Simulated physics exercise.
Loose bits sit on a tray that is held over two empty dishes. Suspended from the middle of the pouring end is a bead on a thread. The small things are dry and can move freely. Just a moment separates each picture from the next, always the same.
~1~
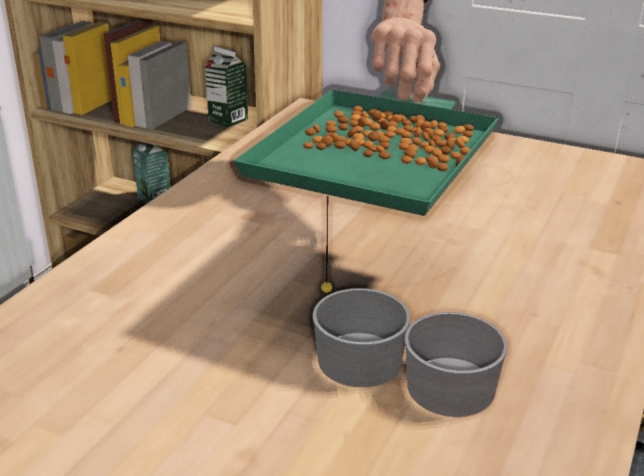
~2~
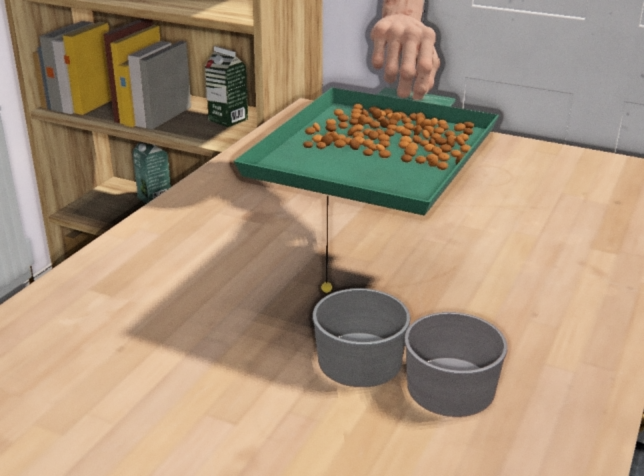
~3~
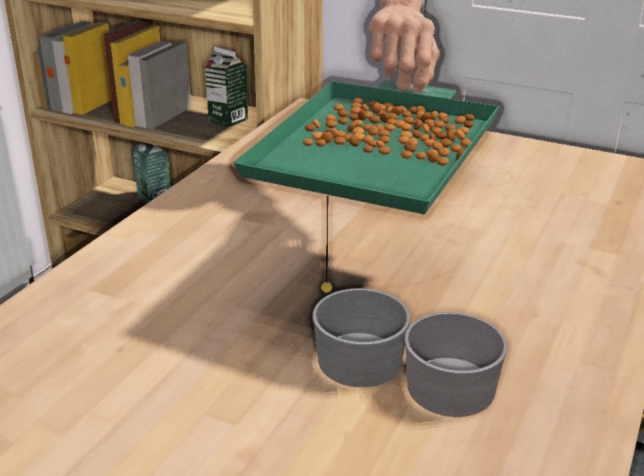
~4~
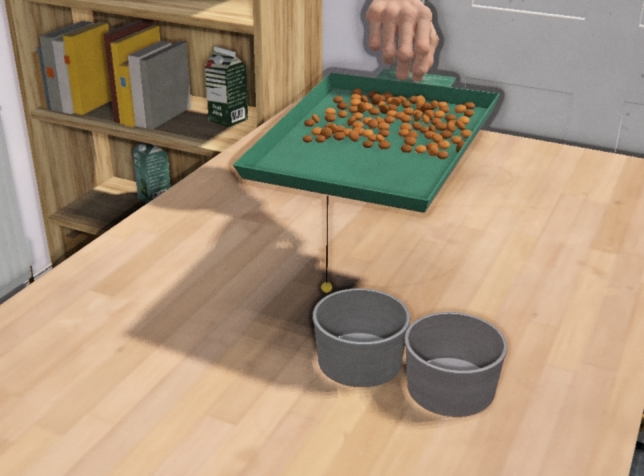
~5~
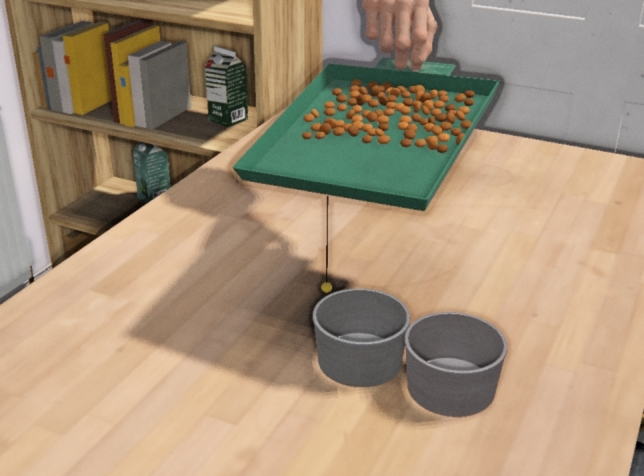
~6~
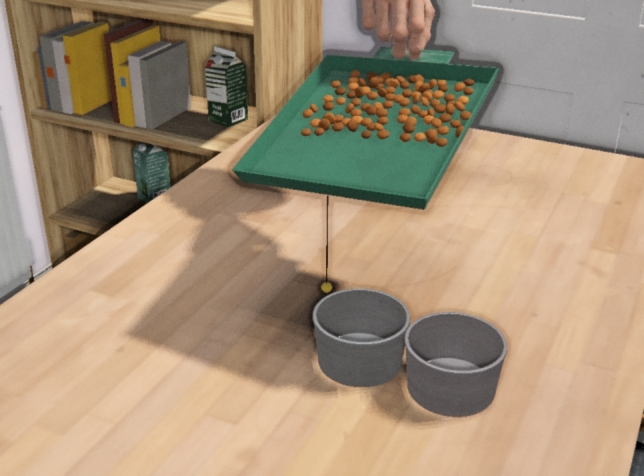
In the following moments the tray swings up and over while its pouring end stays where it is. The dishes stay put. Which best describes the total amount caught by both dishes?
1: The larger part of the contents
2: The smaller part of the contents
2, the smaller part of the contents.
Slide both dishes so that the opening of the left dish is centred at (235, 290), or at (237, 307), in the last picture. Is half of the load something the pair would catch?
At place one in excess of half; at place two in excess of half.
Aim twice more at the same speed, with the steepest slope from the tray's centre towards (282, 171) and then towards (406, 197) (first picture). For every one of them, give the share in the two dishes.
Somewhere close to 0 % the first time, 70 % the second.
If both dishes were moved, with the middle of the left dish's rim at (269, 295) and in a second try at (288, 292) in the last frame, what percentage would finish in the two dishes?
The first position comes out at 70 per cent, the other at 40 per cent.
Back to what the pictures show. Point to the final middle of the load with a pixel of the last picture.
It settles centred around (235, 348).
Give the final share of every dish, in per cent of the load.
Left dish keeps 0 %, right dish keeps 0 %.
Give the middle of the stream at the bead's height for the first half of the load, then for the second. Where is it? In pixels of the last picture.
Roughly (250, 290) first, then roughly (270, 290).
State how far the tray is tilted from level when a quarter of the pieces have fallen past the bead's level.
A tilt of roughly 70°.
Soon after the last picture, tray tipped steeply; most on the tray; about a quarter in the air.
A little later, tray tipped past a quarter turn; about a third on the tray; about half outside both; about a quarter in the air.
Later still, tray tipped past a quarter turn; all outside both.
At rest, tray tipped past a quarter turn; none in the right dish; none in the left dish; all outside both.
